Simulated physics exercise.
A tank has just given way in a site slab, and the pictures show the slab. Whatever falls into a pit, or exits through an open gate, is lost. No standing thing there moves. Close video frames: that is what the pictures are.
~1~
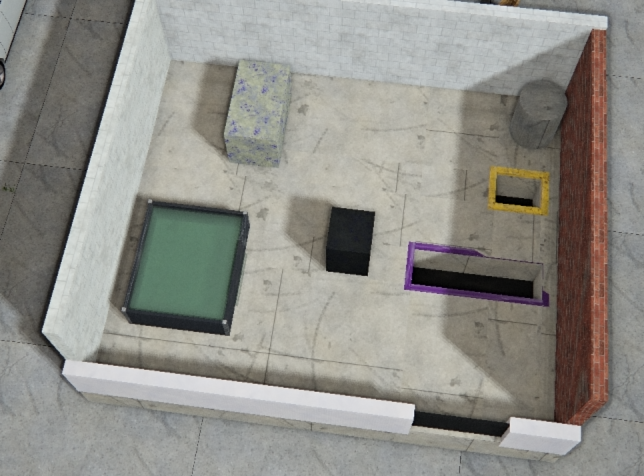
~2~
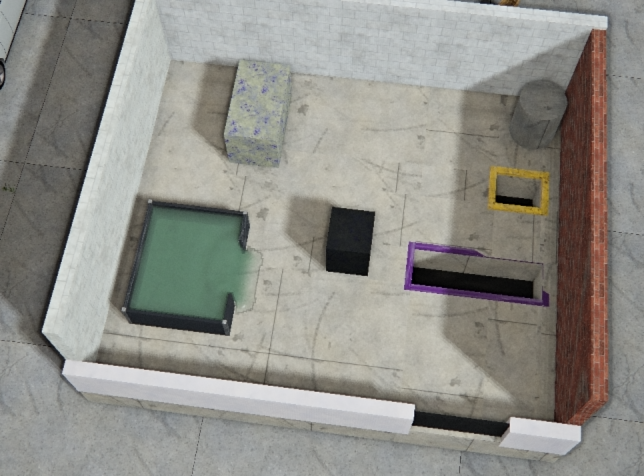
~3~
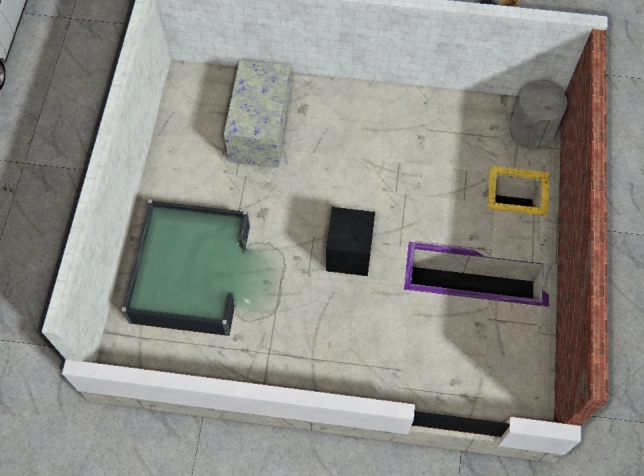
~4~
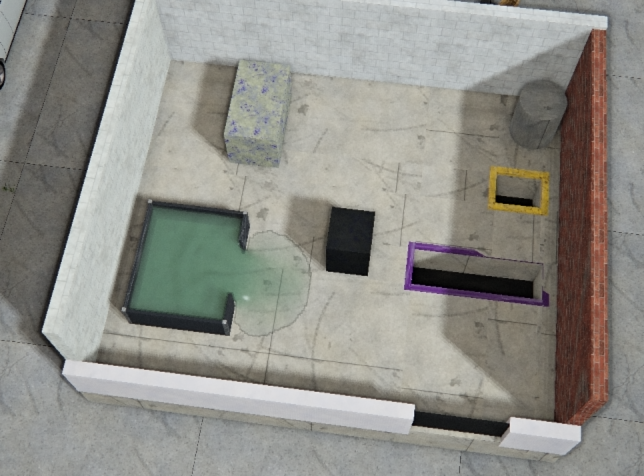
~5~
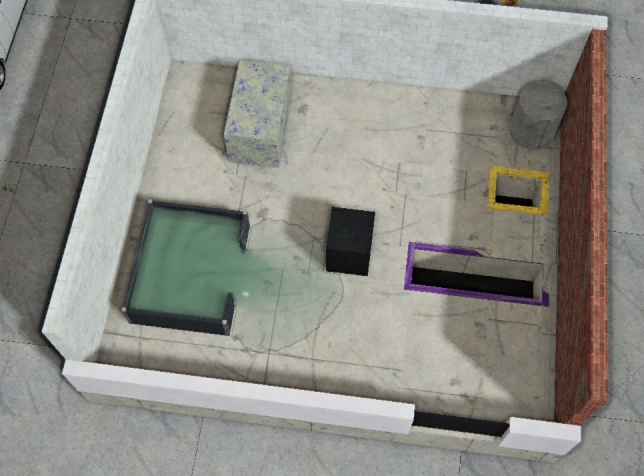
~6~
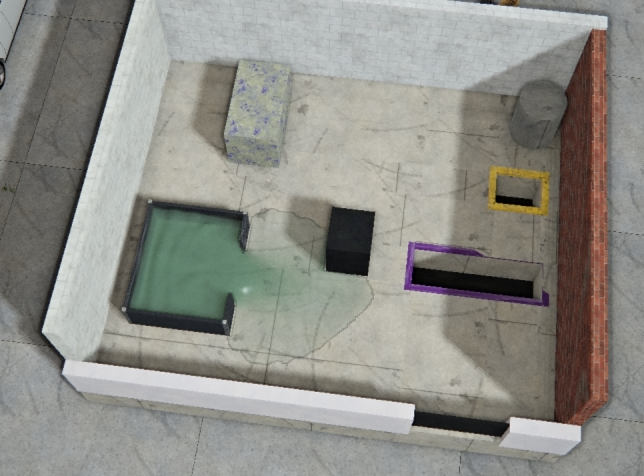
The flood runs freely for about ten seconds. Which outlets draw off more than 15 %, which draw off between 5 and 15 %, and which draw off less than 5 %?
In the end gate: Short of a twentieth; purple pit: Upwards of fifteen per cent; yellow pit: Short of a twentieth.
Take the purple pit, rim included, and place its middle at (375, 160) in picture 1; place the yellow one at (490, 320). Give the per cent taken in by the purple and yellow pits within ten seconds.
Percentages by pit: Purple at 14, yellow at 8.
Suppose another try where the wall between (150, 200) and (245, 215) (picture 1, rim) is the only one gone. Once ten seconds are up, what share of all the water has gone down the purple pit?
Purple: 14 %.
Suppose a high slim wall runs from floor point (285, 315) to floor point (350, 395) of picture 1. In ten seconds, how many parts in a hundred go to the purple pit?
Per cent: Purple 20.
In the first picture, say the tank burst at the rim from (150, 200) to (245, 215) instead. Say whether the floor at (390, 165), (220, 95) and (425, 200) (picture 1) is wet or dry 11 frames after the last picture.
Note, points one to three: Reached and soaked / reached and soaked / unreached.
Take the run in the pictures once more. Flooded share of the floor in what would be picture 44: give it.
55 %, roughly.
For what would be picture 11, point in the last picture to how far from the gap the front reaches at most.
I'd say near (473, 320).
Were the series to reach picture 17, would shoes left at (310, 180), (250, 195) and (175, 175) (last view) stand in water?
Taking them in the order given: Swamped, then spared, then spared.
A moment on, water covers 20 % of the floor; the gate 0 %, the purple pit 0 %, the yellow pit 0 %.
Next, water covers 35 % of the floor; the gate 0 %, the purple pit 1 %, the yellow pit 0 %.
Then, water covers 50 % of the floor; the gate 0 %, the purple pit 3 %, the yellow pit 0 %.
Later, water covers 55 % of the floor; the gate 0 %, the purple pit 12 %, the yellow pit 0 %.
In the end, water covers 75 % of the floor; the gate 0 %, the purple pit 27 %, the yellow pit 0 %.
